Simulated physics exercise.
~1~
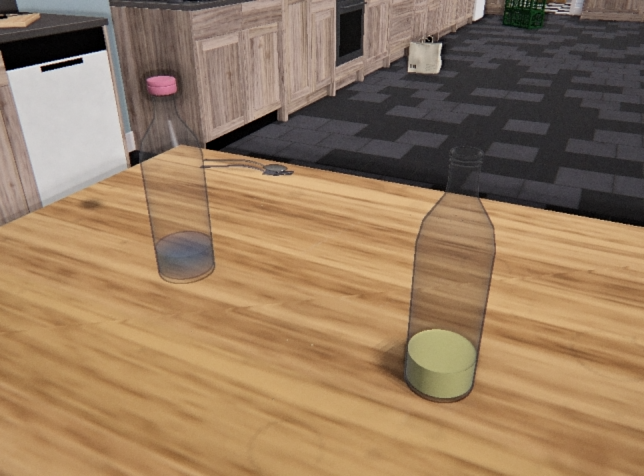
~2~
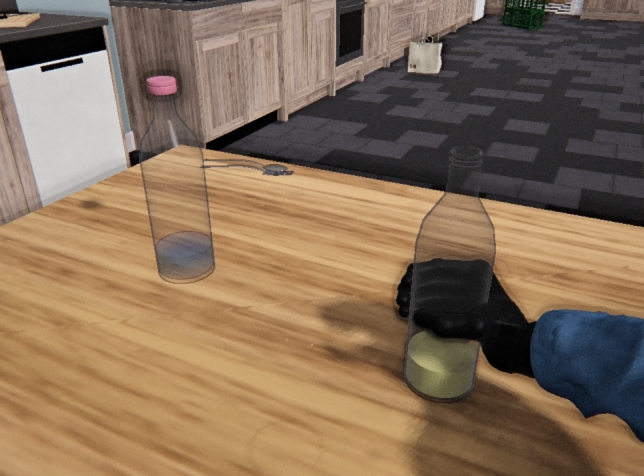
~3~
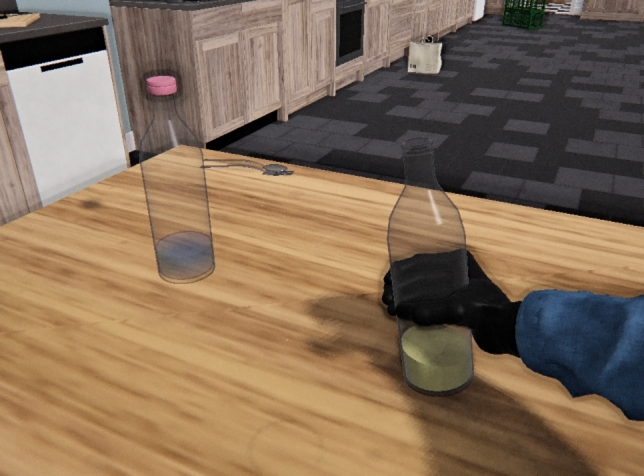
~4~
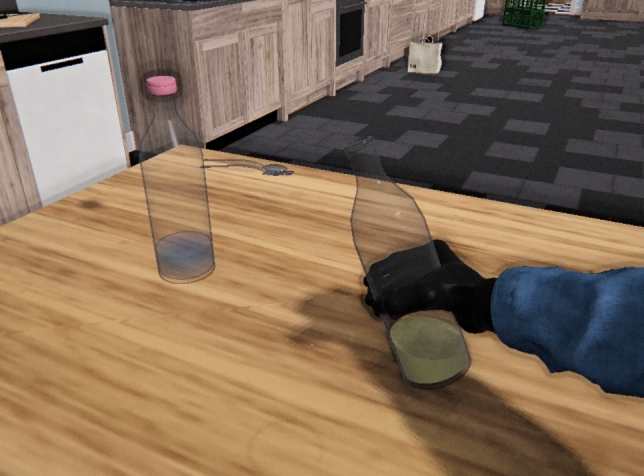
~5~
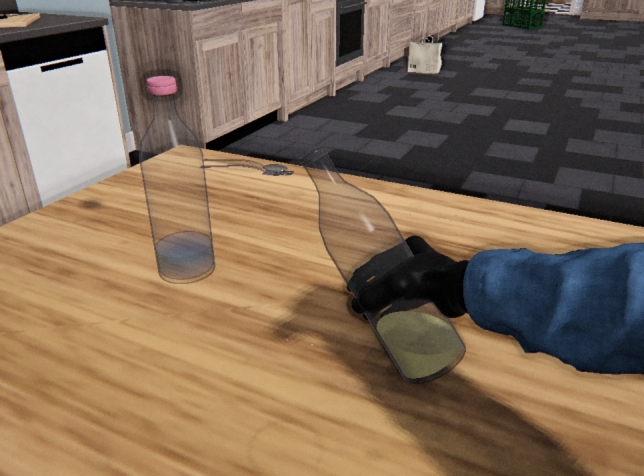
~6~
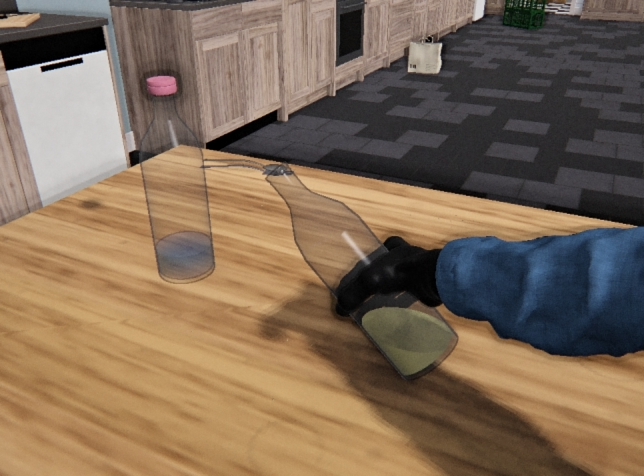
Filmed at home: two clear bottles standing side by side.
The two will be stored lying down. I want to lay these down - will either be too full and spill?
Left: It is fine. Right: It is fine.
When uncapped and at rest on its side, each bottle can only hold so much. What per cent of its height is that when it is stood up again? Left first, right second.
Limits: Around 26 per cent and around 24 per cent.
Soon after, the right bottle is nearly down; right bottle, nothing comes out.
Later, the right bottle lies flat; right bottle, nothing comes out.
In the end, both lie flat; right bottle, nothing comes out; left bottle, nothing comes out.
